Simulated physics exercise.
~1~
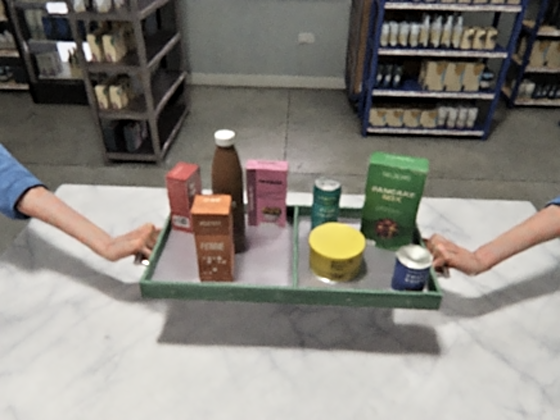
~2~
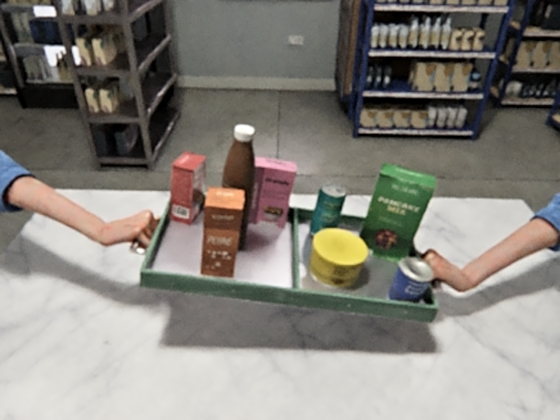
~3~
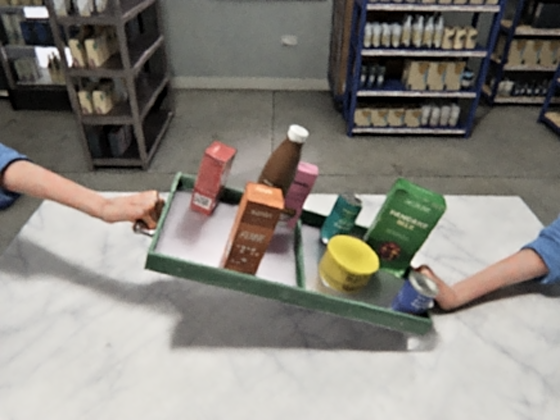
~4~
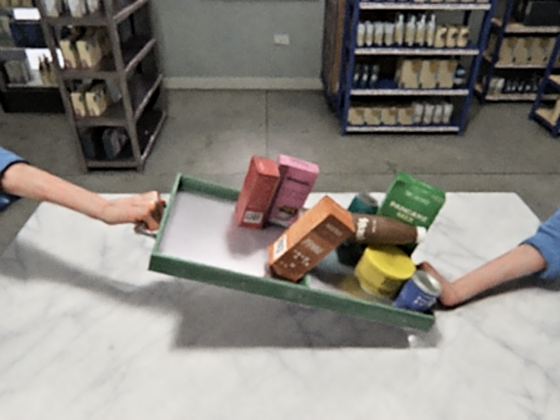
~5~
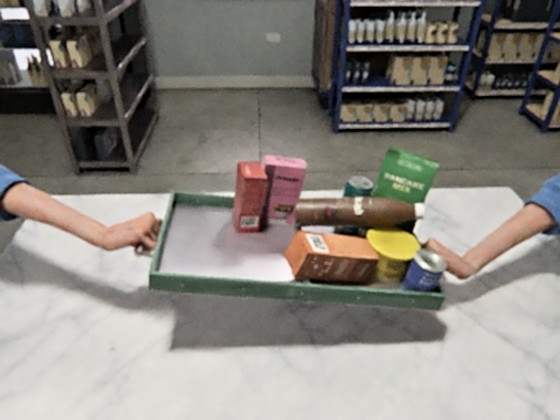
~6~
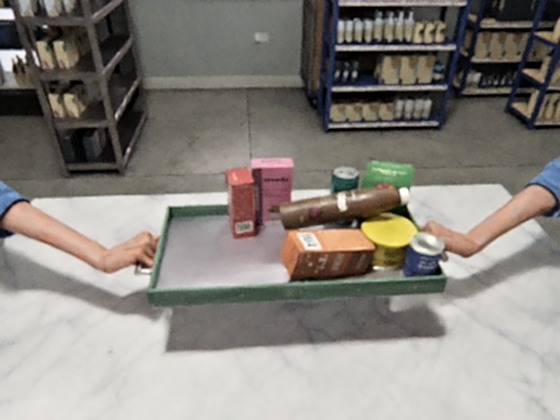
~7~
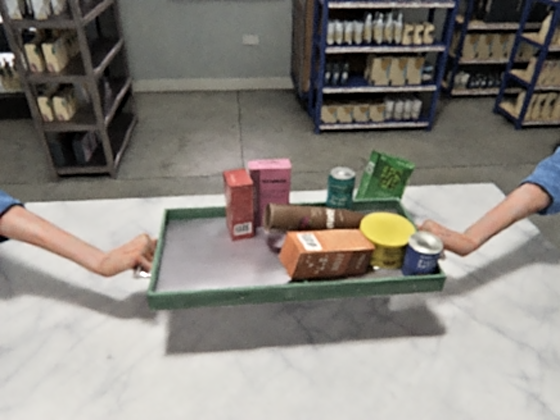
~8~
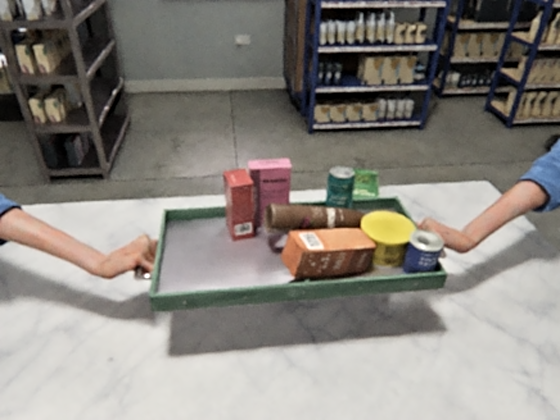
In a store-like room with shelves behind, a white marbled tabletop is seen from the front and slightly above. Two hands hold a green-rimmed tray carrying red and orange cartons, a brown bottle and a pink packet on the left, with a turquoise can, yellow tub, green packet and blue tin on the right. The hands tip its right edge down, and the items lean and slide rightward. The bottle and orange carton topple. As the tray levels, the green packet tips back over the far rim and drops mostly from sight, while the others stay aboard.
